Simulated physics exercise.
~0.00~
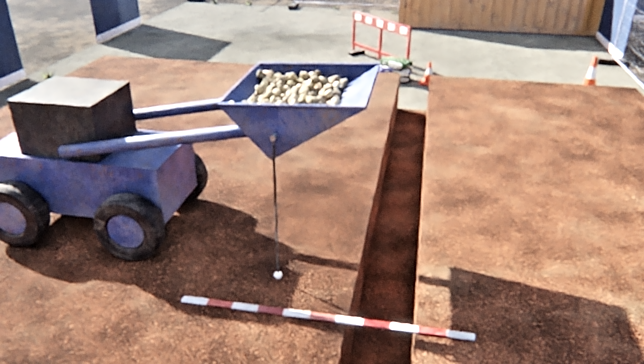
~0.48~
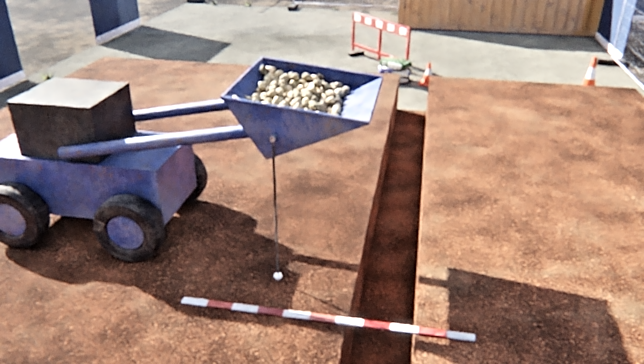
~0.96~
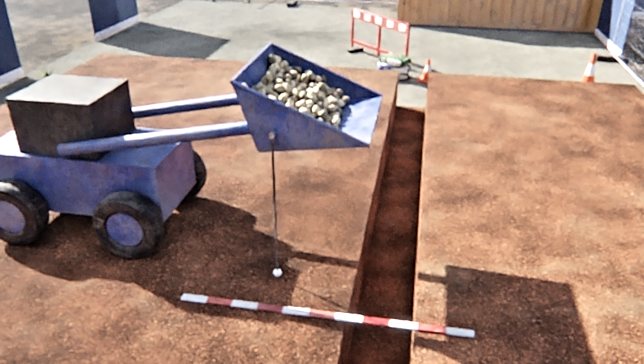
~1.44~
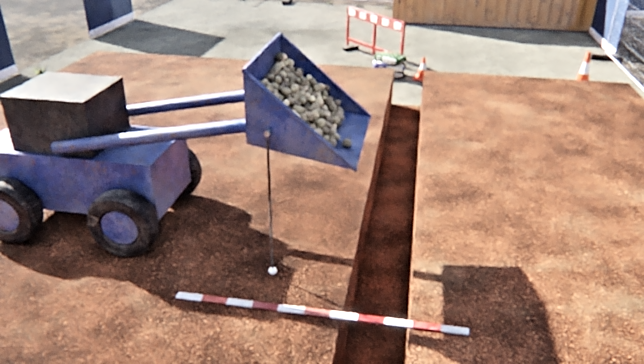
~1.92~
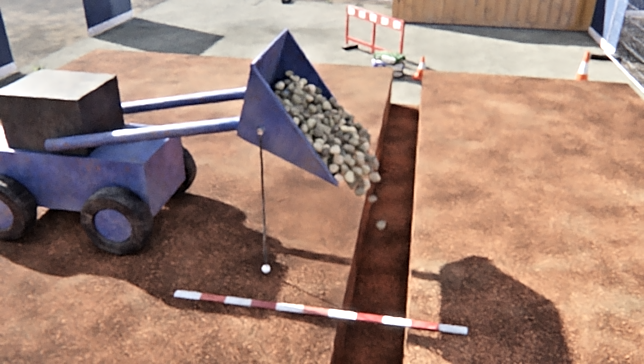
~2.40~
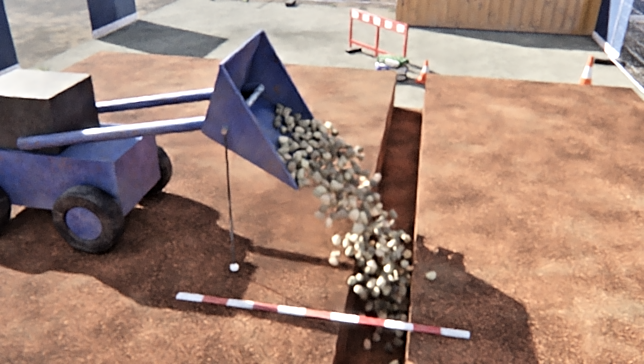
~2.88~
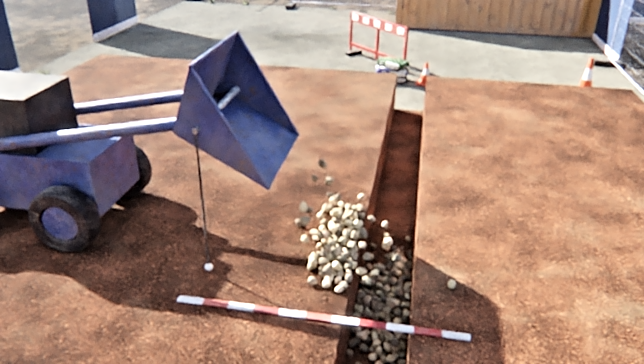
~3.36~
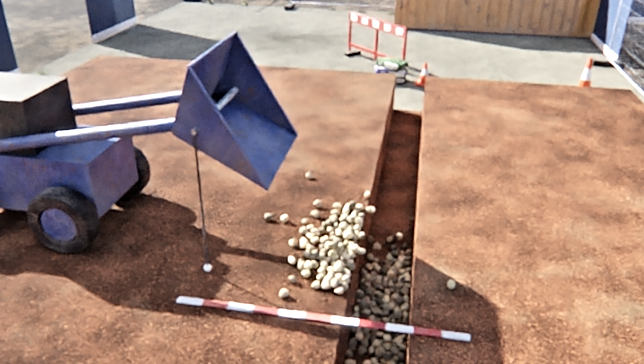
A blue loader tipped its raised bucket of pale rounded stones to the right and rolled back to the left as they poured out, leaving most of them in the trench, a heap on the ground beside its near edge, and the bucket empty.
